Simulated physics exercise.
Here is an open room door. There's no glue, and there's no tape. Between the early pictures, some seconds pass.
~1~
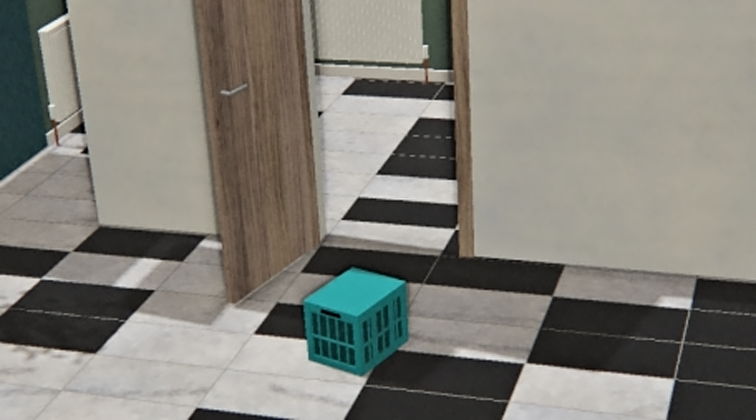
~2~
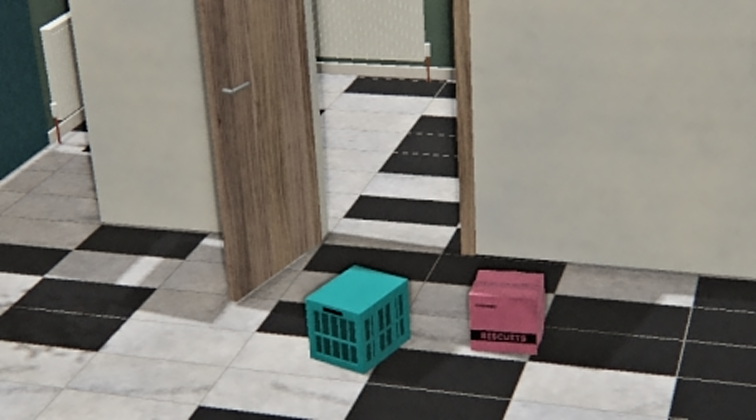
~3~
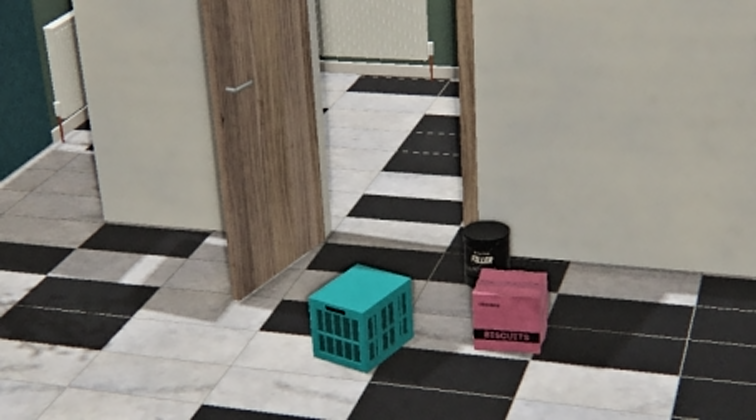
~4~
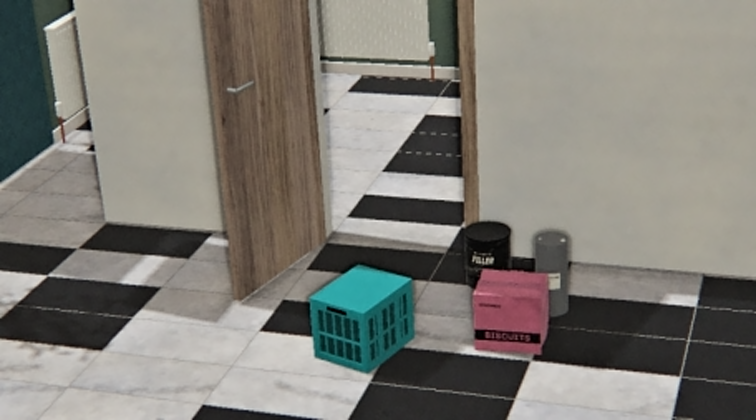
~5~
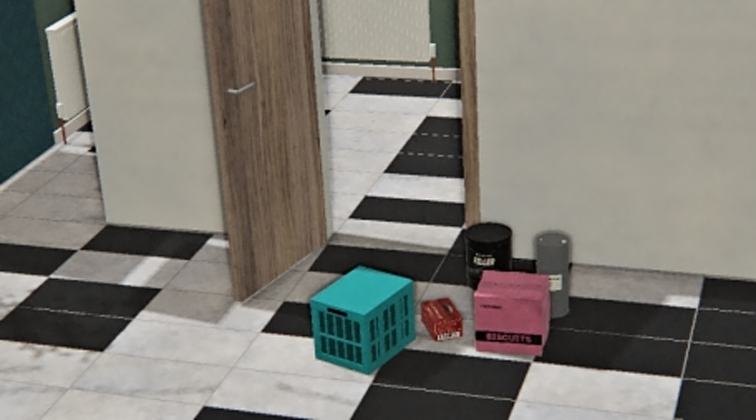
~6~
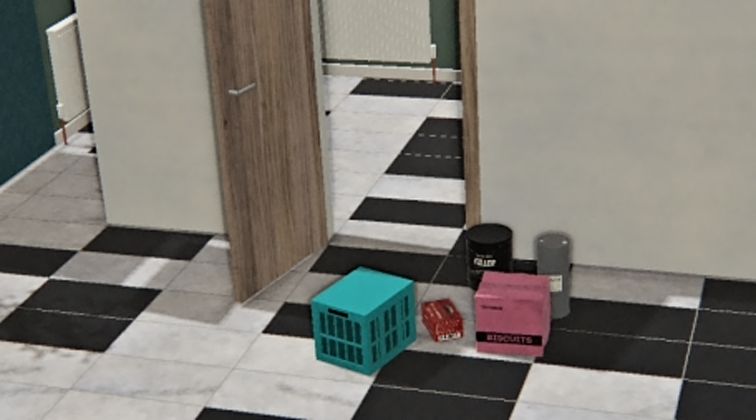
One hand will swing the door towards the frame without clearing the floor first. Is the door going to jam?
No. The door will probably complete its swing.
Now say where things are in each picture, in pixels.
Door wide open and still, in the first frame.
Door wide open and still; pink box (508, 312), in the second frame.
Door wide open and still; black pail (487, 256); turquoise crate (362, 318), in the third frame.
Door wide open and still; grey canister (552, 274); pink box (512, 311), in the fourth frame.
Door wide open and still; black pail (489, 257); turquoise crate (364, 319), in the fifth frame.
Door wide open and still; red box (442, 320); grey canister (553, 276), in the sixth frame.
Then, 0.80 s later than the last frame, open by 73°.
Then, 1.30 s later than the last frame, open by 35°.
When it is over, open by 0°; all 5 as before. End places, in pixels of the last picture, red box near (442, 320).
